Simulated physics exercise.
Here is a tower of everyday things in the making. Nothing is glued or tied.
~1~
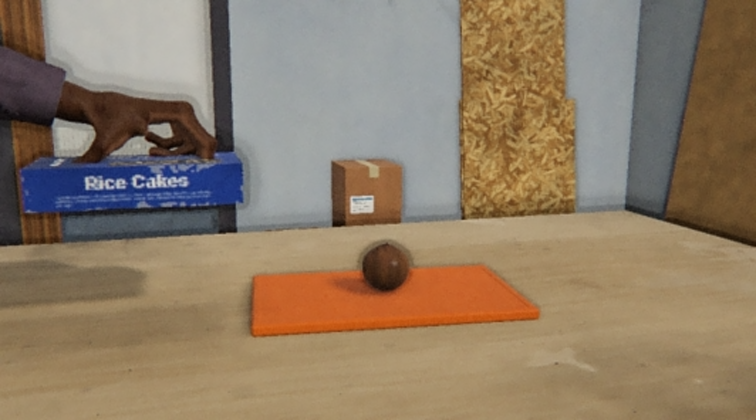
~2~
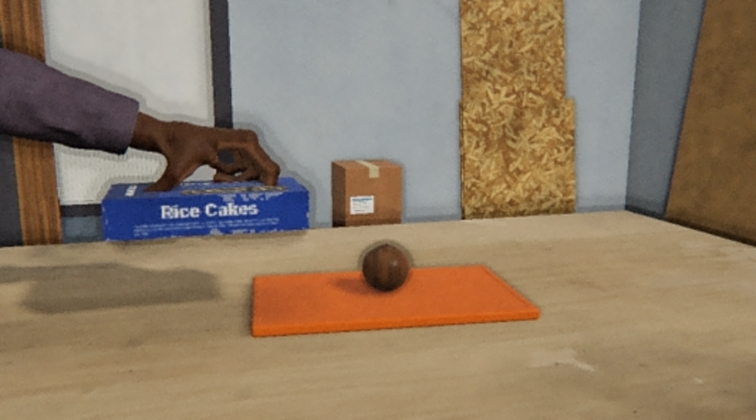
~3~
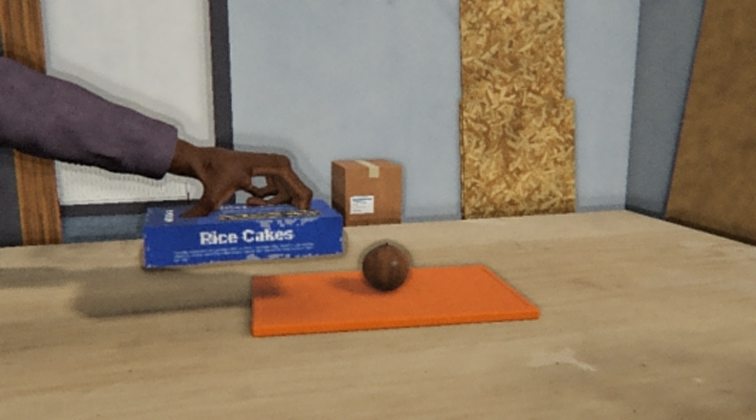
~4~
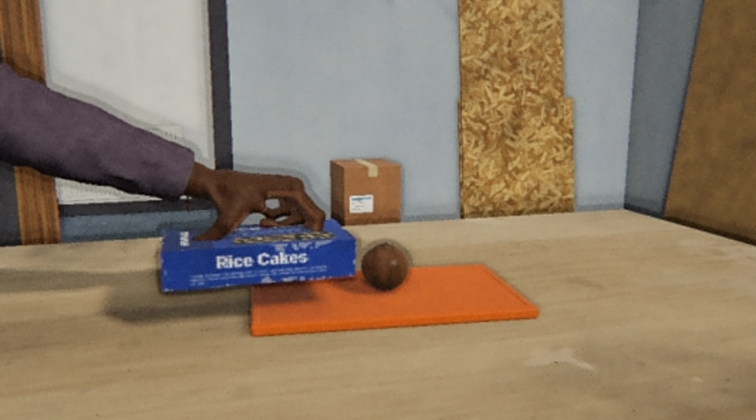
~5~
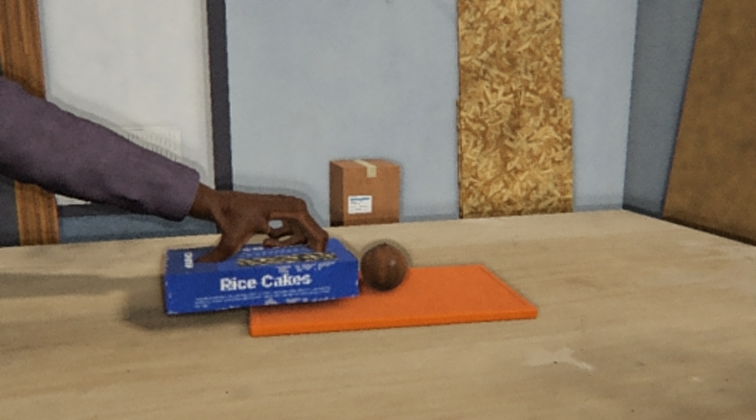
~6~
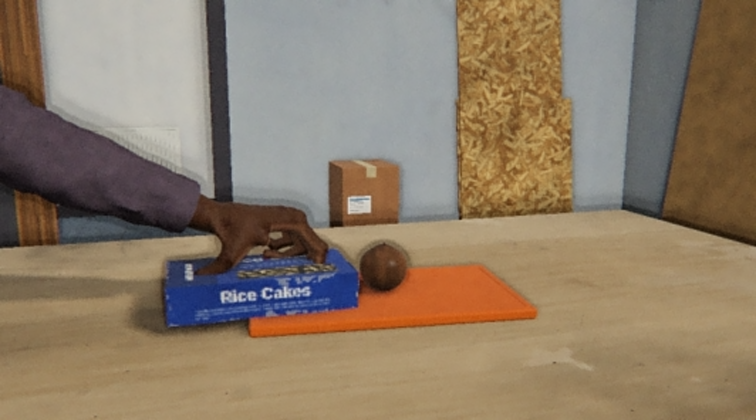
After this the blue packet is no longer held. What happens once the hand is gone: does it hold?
The pile keeps its balance.
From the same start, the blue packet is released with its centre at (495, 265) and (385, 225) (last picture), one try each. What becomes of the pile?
First try: It stays up; second try: It gives way.
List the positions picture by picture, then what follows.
The first picture shows on its way; blue packet (141, 179); orange tray (385, 296).
The second picture shows on its way; blue packet (208, 206); orange tray (385, 297).
The third picture shows on its way; blue packet (243, 230); orange tray (385, 296).
The fourth picture shows on its way; blue packet (257, 252); orange tray (385, 296).
The fifth picture shows on its way; blue packet (260, 272); orange tray (383, 296).
The sixth picture shows in place under the hand; blue packet (260, 283); orange tray (383, 296).
Then, 0.70 s past the last view, nothing moves.
Then, 1.60 s past the last view, blue packet resting near (260, 284).
Finally, all 3 still in place. Final places as the last picture's camera would see them, blue packet near (260, 284). The pile stays up.
